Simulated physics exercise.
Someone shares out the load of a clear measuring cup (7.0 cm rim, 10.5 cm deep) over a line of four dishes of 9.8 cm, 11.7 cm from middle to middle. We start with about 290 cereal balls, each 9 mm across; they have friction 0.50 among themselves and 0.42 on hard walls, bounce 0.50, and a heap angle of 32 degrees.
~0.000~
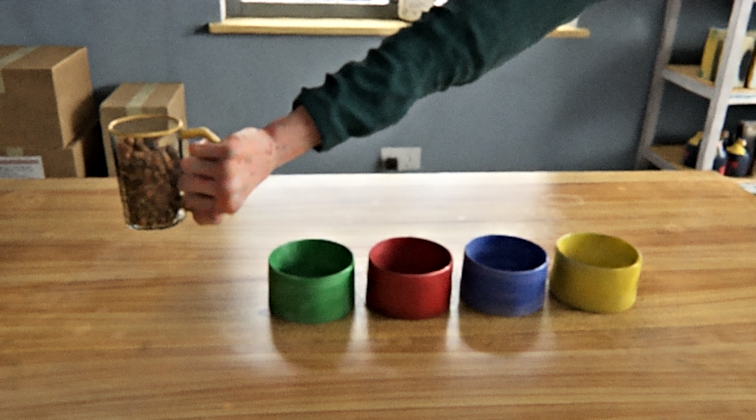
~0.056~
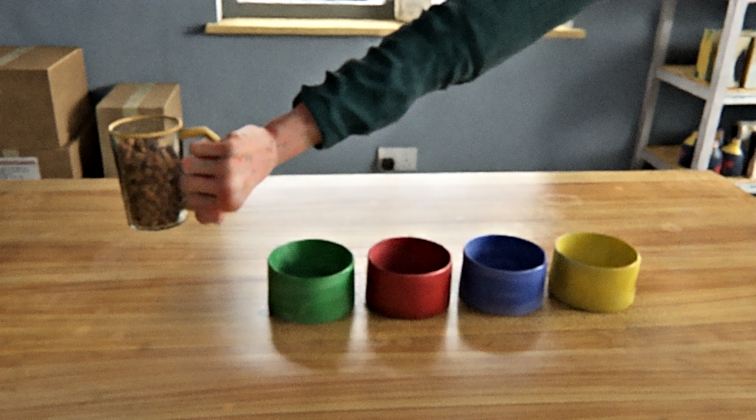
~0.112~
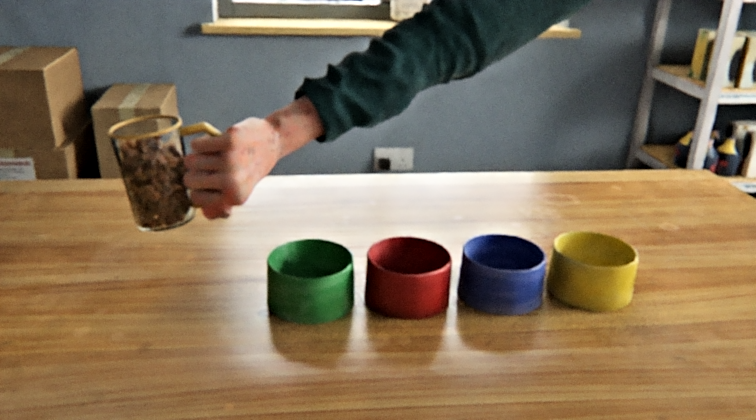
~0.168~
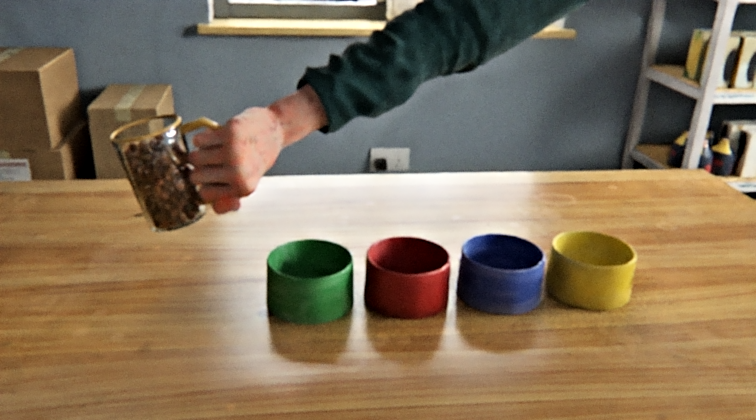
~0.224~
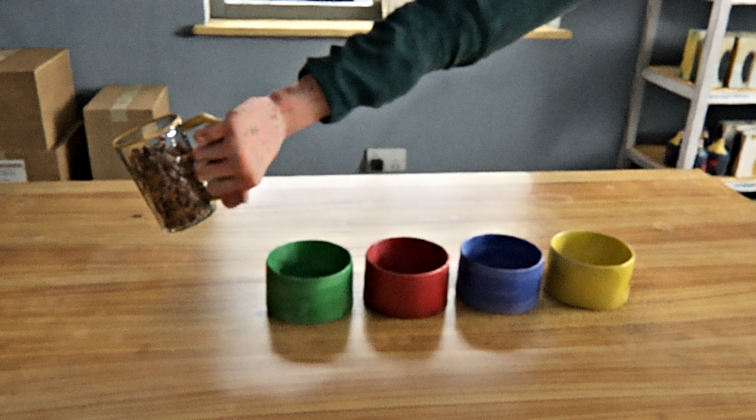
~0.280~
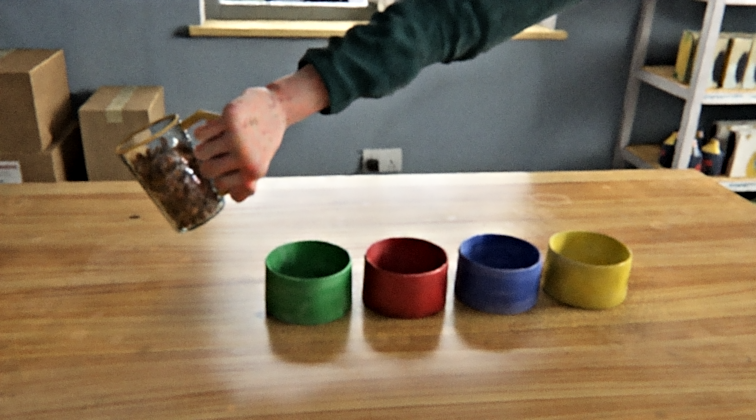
In this clip, a hand in a dark green sleeve holds a clear cup of small brown pieces above a wooden table, left of green, red, blue and yellow dishes, then gradually tilts it leftward while shifting slightly right.
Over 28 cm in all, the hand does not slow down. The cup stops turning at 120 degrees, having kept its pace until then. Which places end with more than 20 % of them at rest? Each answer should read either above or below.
Red - below, blue - below, green - below, yellow - below, counter - above.
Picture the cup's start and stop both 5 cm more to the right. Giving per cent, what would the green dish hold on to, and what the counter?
Green: 60, counter: 40.
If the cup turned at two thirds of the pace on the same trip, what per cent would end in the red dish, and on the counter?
Then the red dish would get 0 and the counter 30.
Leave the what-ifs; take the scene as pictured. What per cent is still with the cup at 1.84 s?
Around 0 percent.
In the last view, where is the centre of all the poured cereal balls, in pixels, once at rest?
Est. centre at rest: (214, 302) px.
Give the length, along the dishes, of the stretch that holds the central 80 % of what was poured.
11 cm.
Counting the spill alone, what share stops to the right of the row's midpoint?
0 percent.
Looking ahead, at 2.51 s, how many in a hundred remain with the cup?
I'd say close to 0 per cent.
After 1.22 s, tilt 120 degrees; cup holds 45 %.
After 1.84 s, tilt 120 degrees; cup holds 0 %.
After 2.51 s, tilt 120 degrees; cup holds 0 %.
In the end, at 2.8 s, red 0 %, blue 0 %, green 0 %, yellow 0 %, counter 100 %.
